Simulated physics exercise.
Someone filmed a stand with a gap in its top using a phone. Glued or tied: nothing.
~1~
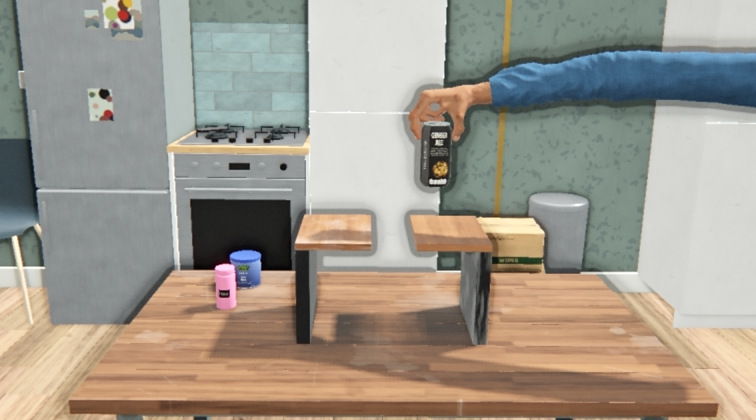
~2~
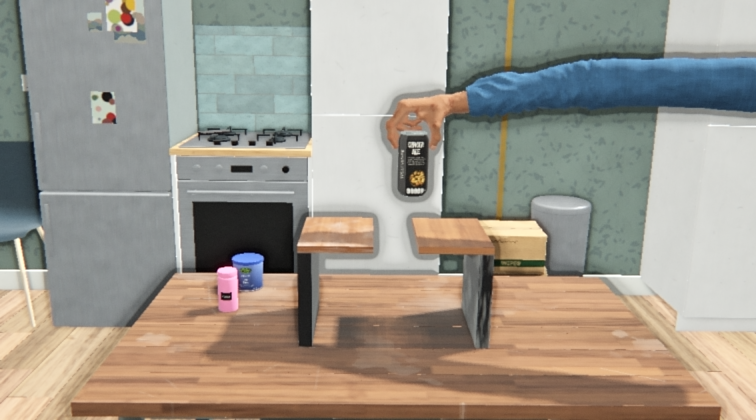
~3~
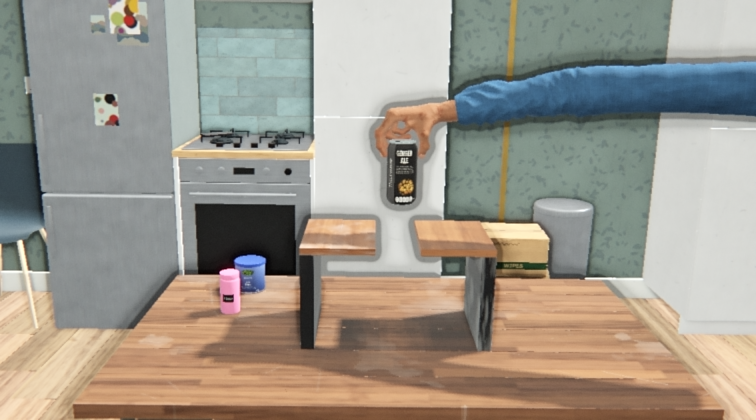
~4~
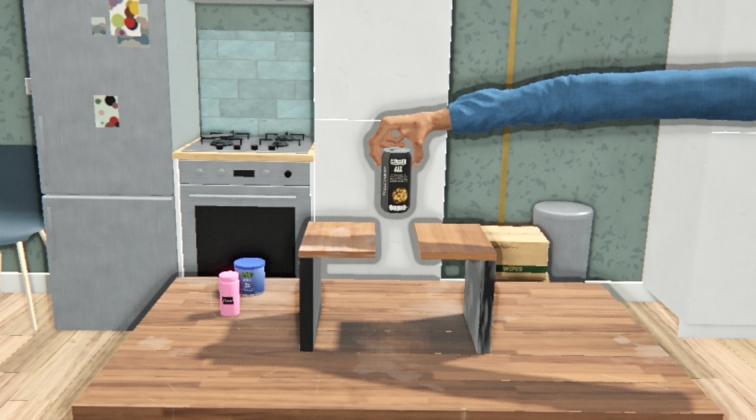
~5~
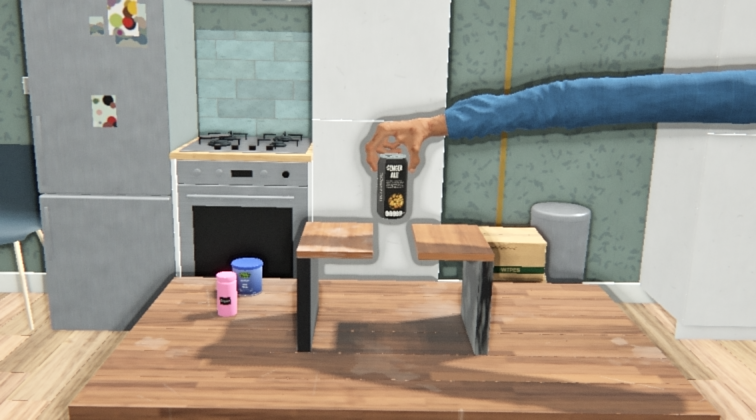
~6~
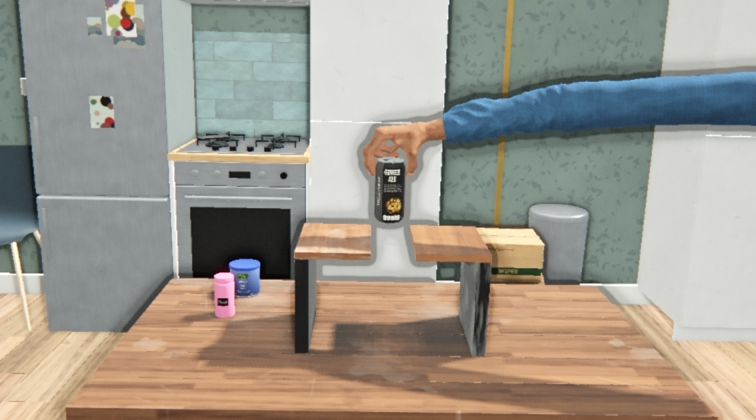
The clip shows a hand in a blue sleeve carrying a black can leftward and downward above a wooden-topped stand with a gap, then holding it still over the gap, while a pink shaker and blue container remain on the table.
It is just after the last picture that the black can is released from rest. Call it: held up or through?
Through.
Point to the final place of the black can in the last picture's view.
Roughly (387, 305).
Then, 0.20 s on from there, black can shifted about its own width near (389, 212).
Then, 0.30 s on from there, black can shifted well along near (388, 275).
Then, 0.50 s on from there, black can shifted well along near (387, 305).
In the end, moved from the start, black can; the other 2 unmoved. At the end, from the last picture's camera, black can near (387, 305). The can reaches the table.
